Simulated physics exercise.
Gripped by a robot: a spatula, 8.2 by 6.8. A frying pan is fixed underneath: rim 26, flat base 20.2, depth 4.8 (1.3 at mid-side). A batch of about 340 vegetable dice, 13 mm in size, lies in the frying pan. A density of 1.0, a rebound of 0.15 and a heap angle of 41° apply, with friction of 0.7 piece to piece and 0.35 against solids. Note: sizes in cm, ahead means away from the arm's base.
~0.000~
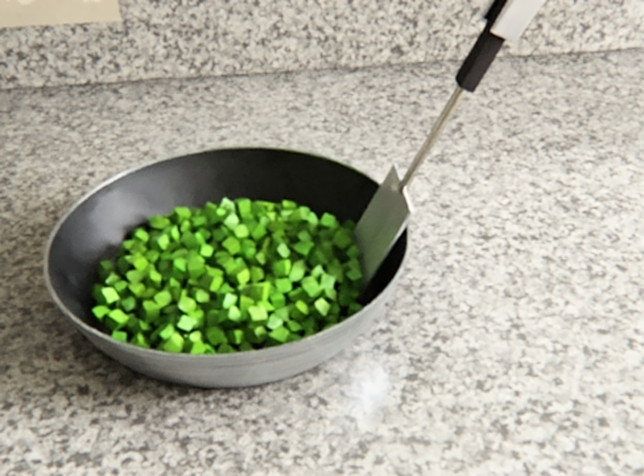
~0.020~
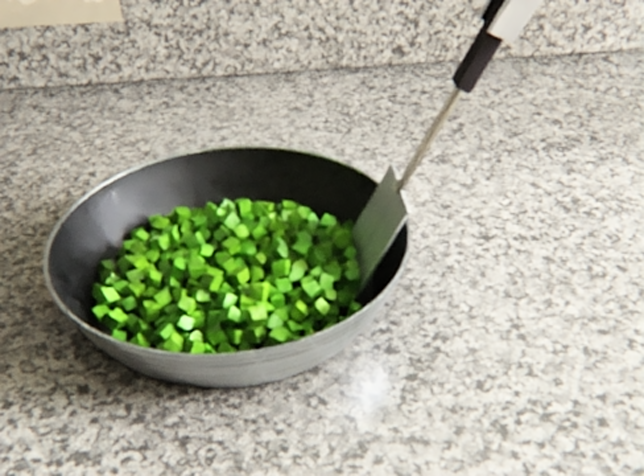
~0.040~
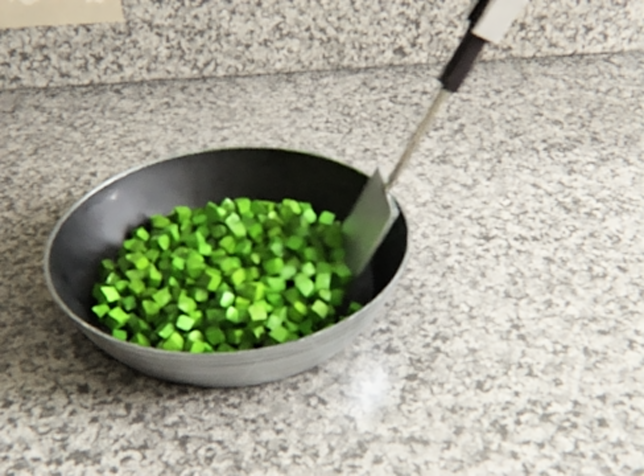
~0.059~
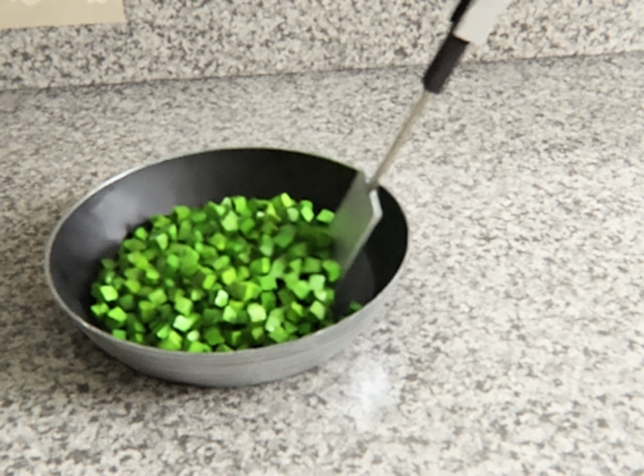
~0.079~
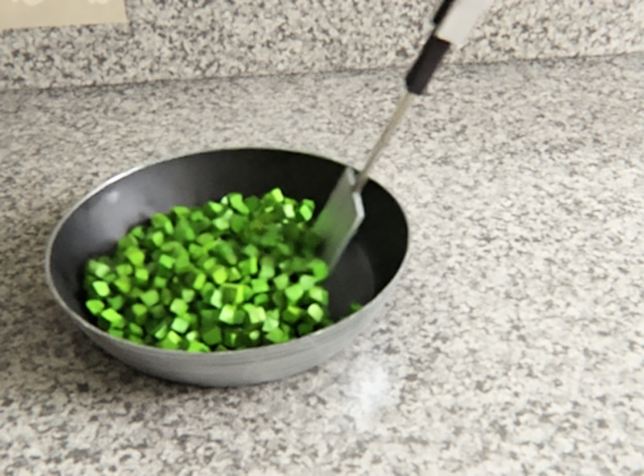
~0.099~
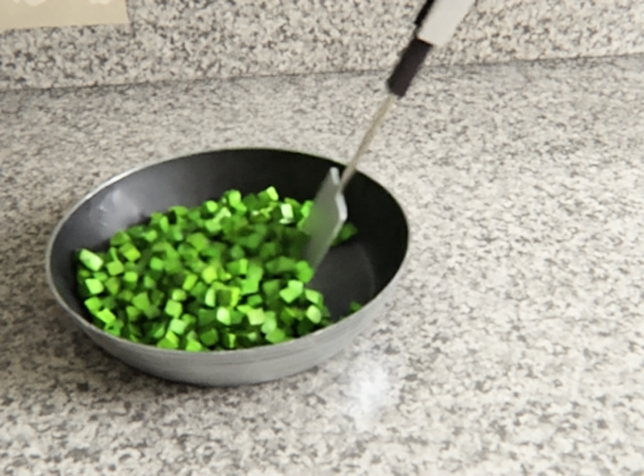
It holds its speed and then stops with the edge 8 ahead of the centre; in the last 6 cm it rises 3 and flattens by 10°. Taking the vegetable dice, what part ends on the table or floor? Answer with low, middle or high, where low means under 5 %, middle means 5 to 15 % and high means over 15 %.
Low.
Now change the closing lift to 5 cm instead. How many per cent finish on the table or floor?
I'd reckon around 10 per cent.
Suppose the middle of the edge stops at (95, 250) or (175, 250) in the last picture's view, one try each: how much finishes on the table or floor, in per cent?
Close to 20 and close to 0 per cent, respectively.
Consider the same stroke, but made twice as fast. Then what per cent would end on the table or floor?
The share on the table or floor would be about 20 percent.
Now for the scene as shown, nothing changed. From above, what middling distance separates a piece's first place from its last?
It comes out at about 4 cm.
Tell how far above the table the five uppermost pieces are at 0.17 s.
Roughly 5 centimetres.
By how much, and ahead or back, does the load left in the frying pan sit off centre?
Some 4.5 cm ahead of the centre.
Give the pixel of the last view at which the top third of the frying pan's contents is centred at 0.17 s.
Around (185, 257).
After 0.17 s, sloping 63°, highest piece 5 above the table; 341 in the frying pan.
After 0.24 s, sloping 59°, highest piece 7 above the table; 341 in the frying pan.
After 0.48 s, sloping 53°, highest piece 7 above the table; 333 in the frying pan, 7 on the table or floor, 1 on the blade or in flight.
After 1.53 s, sloping 53°, highest piece 7 above the table; 332 in the frying pan, 9 on the table or floor.
In the end, 332 in the frying pan, 9 on the table or floor. That is 3 % on the table or floor.
